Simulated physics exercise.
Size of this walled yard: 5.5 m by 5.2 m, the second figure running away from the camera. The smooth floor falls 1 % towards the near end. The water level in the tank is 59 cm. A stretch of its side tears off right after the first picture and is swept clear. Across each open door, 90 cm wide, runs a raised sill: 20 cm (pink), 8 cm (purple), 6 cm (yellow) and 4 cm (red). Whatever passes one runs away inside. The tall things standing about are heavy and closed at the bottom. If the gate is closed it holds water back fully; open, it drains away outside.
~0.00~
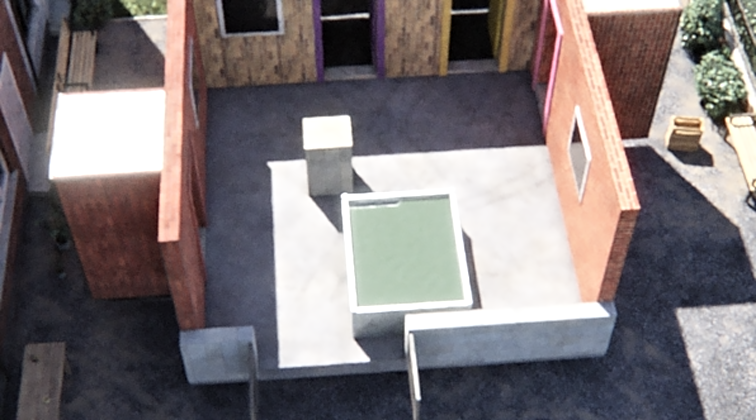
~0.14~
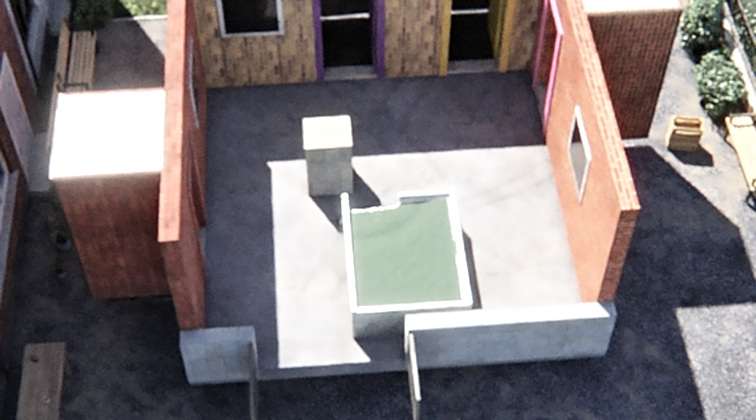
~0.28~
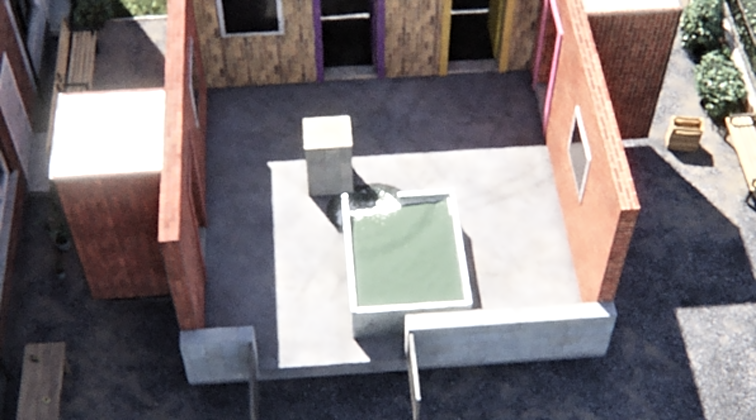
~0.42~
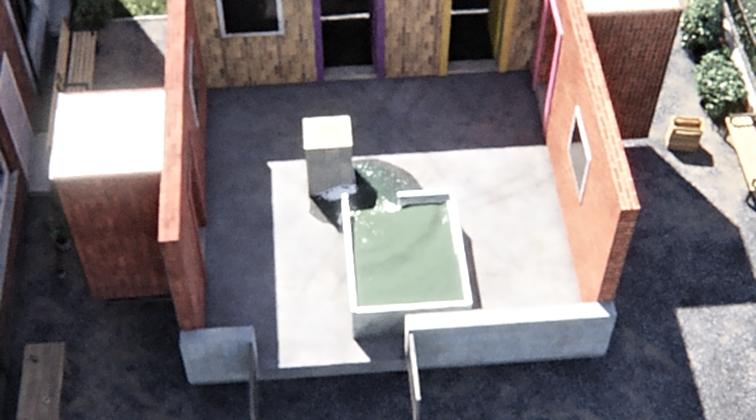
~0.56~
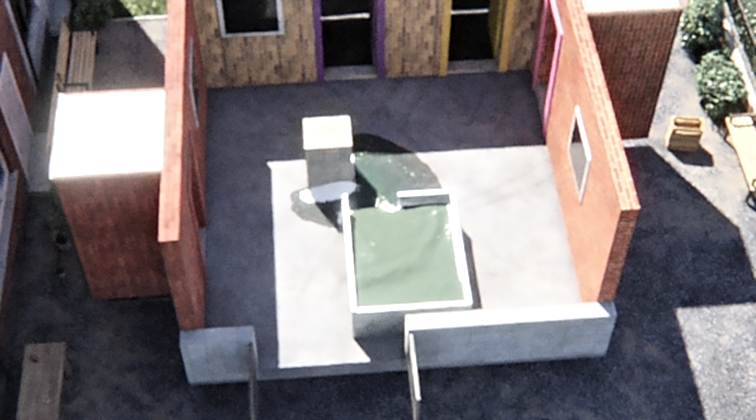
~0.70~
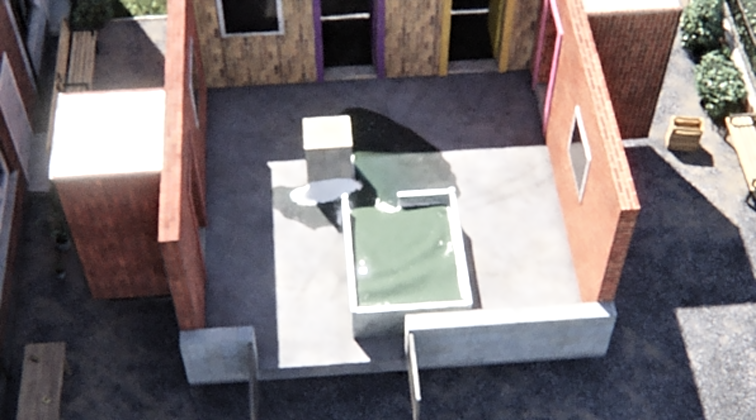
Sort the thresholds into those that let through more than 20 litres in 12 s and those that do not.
Sorted: Pink door does not; purple door lets more through; yellow door lets more through; red door lets more through.
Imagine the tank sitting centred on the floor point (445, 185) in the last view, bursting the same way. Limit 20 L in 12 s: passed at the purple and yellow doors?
Purple door exceeded, yellow door exceeded.
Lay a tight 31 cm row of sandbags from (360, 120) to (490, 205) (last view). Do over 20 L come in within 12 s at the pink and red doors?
Note - pink: Limit held; red: Limit exceeded.
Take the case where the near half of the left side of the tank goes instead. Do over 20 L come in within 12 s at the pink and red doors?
Outcome at pink: Not exceeded; outcome at red: Exceeded.
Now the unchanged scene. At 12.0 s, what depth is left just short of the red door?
About 5.5 cm.
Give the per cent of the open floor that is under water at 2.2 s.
Close to 45 in a hundred.
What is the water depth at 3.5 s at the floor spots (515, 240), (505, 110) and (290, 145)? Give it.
The depths come out at 0, 6 and 0 centimetres, in the order listed.
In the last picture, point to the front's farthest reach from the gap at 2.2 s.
That's around (526, 70) in the last picture.
After 1.4 s water covers 30 % of the floor and is deepest (40 cm) near (345, 198); pink door not reached, purple door 11 cm at the sill, 7 L in, yellow door not reached, red door not reached.
After 2.2 s water covers 45 % of the floor and is deepest (31 cm) near (345, 198); pink door not reached, purple door 17 cm at the sill, 35 L in, yellow door 12 cm at the sill, 1 L in, red door 10 cm at the sill, 21 L in.
After 3.5 s water covers 55 % of the floor and is deepest (23 cm) near (345, 198); pink door 12 cm at the sill, 0 L in, purple door 11 cm at the sill, 65 L in, yellow door 9 cm at the sill, 20 L in, red door 9 cm at the sill, 59 L in.
After 7.0 s water covers 95 % of the floor and is deepest (12 cm) near (345, 198); pink door 8 cm at the sill, 0 L in, purple door 6 cm at the sill, 75 L in, yellow door 7 cm at the sill, 45 L in, red door 7 cm at the sill, 92 L in.
After 12.0 s water covers 95 % of the floor and is deepest (10 cm) near (496, 337); pink door 5 cm at the sill, 0 L in, purple door 3 cm at the sill, 75 L in, yellow door 4 cm at the sill, 47 L in, red door 5 cm at the sill, 105 L in.
